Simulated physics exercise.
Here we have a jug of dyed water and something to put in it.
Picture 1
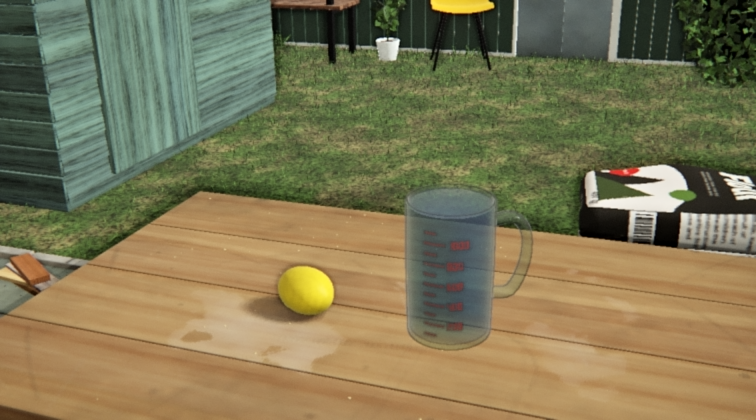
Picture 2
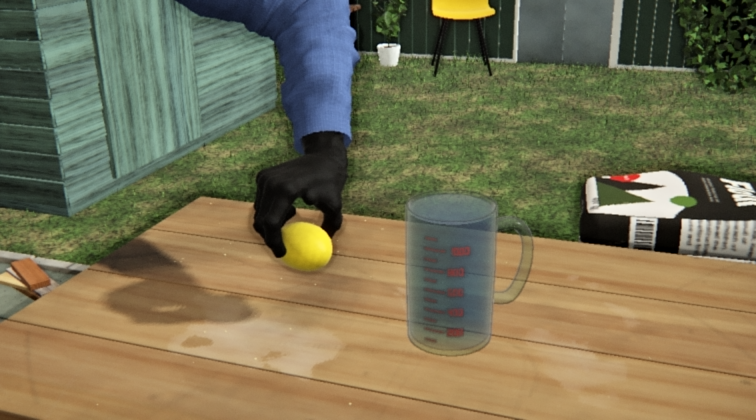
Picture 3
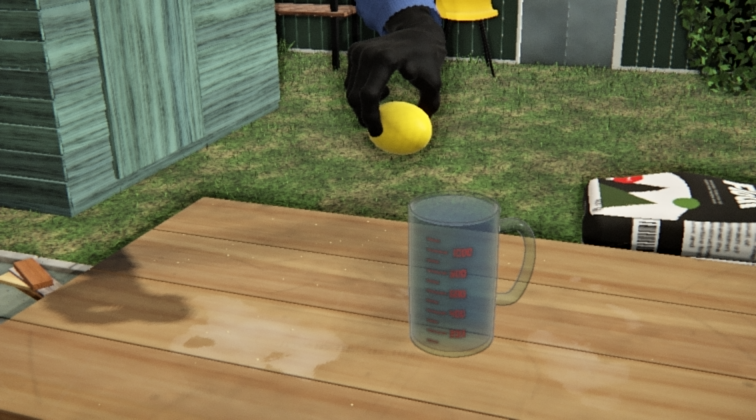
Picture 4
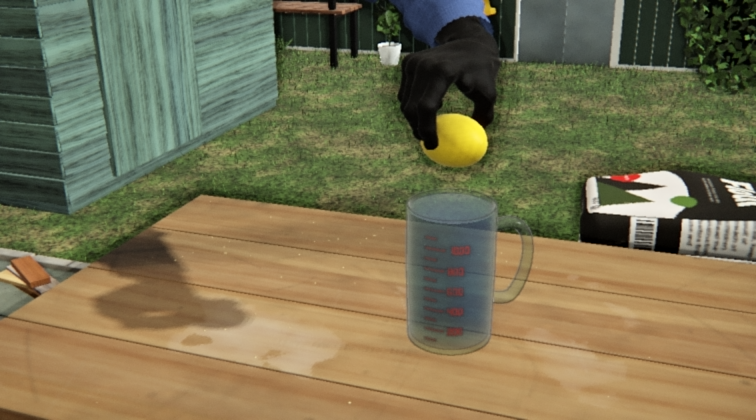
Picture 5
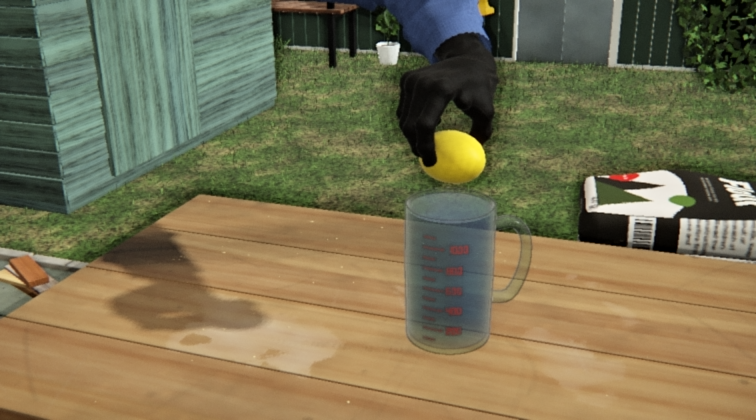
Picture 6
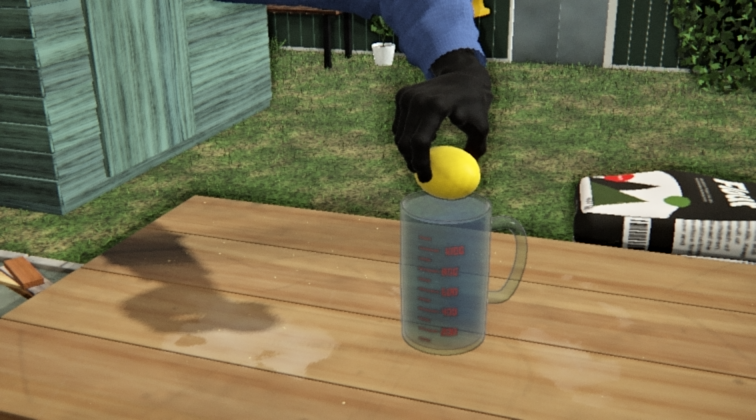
A lemon rests on a wooden table beside a nearly full jug of bluish water until a black-gloved hand reaches in and picks it up. The hand lifts it and carries it right, above the jug, then lowers it to just over the water's surface.
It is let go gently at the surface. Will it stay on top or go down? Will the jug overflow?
It bobs on top, and the jug loses some over the rim.
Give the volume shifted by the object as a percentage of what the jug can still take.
I make it 330 per cent.
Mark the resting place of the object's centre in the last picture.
At about (446, 219).
Soon after, the lemon enters the dyed water; the jug is full to the brim; some has gone over the rim.
Later, the lemon comes up again; the jug is full to the brim; some has gone over the rim.
In the end, the lemon floats; the jug is full to the brim; some has gone over the rim.
